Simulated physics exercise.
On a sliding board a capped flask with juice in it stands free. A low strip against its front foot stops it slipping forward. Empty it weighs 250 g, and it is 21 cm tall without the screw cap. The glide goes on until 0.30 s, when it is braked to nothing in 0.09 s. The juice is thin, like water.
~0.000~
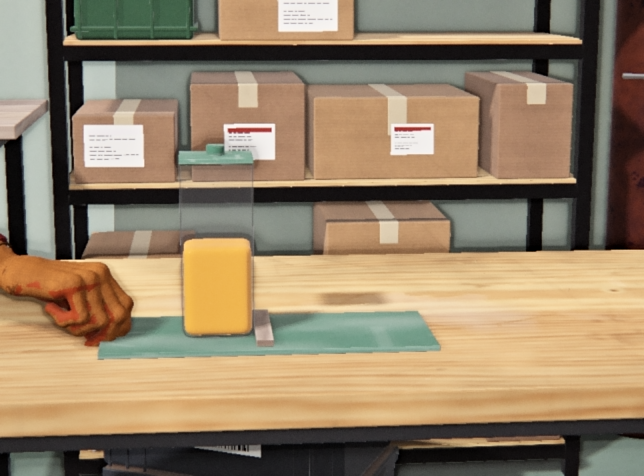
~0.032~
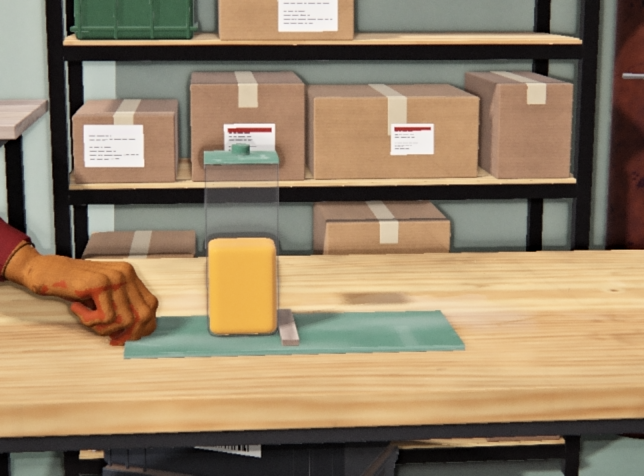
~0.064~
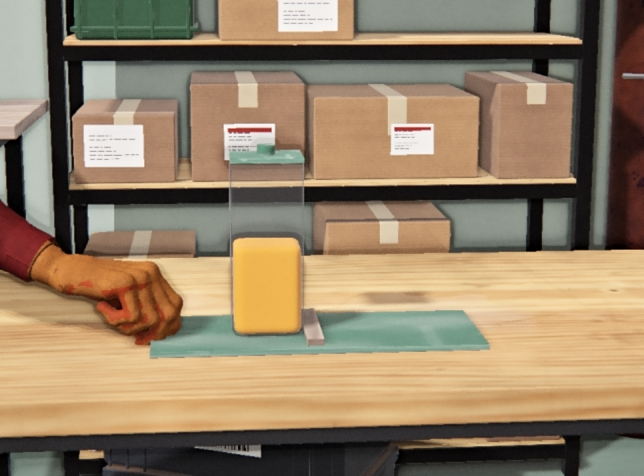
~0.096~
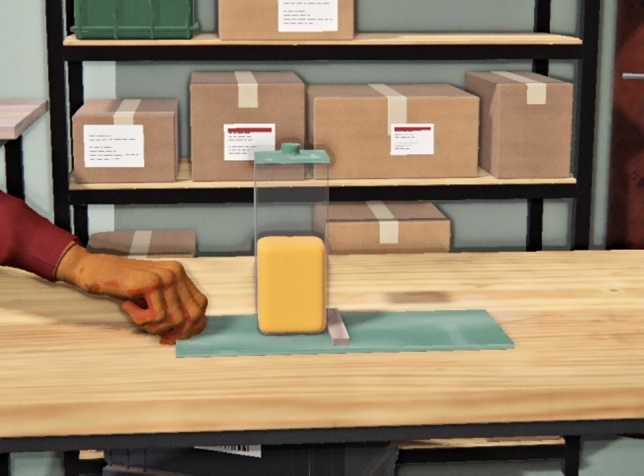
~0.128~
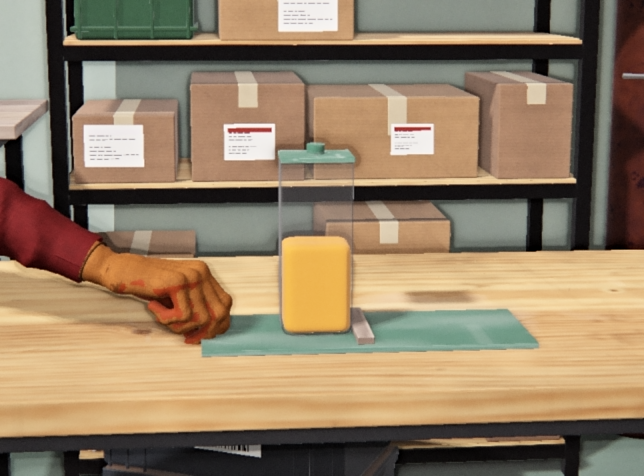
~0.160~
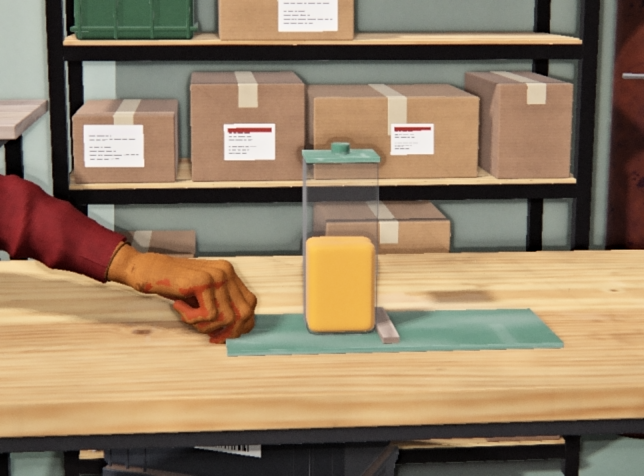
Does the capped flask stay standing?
The capped flask falls.
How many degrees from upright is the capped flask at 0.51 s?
About 26°.
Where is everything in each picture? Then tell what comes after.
In the first picture, it has moved 0.0 cm; in the capped flask the surface runs from (183, 245) to (250, 243), rim (251, 162).
In the second picture, it has moved 3.0 cm; in the capped flask the surface runs from (208, 244) to (275, 243).
In the third picture, it has moved 6.0 cm; in the capped flask the surface runs from (233, 244) to (299, 242).
In the fourth picture, it has moved 8.9 cm; in the capped flask the surface runs from (258, 243) to (324, 241).
In the fifth picture, it has moved 11.9 cm; in the capped flask the surface runs from (282, 242) to (348, 241).
In the sixth picture, it has moved 14.9 cm; in the capped flask the surface runs from (306, 242) to (372, 241).
After 0.39 s the board moves at 0.00 m/s; the capped flask leans 9°.
After 0.51 s the capped flask leans 26°.
After 0.67 s the capped flask leans 47°.
After 0.89 s the capped flask lies on its side.
In the end the capped flask lies on its side.
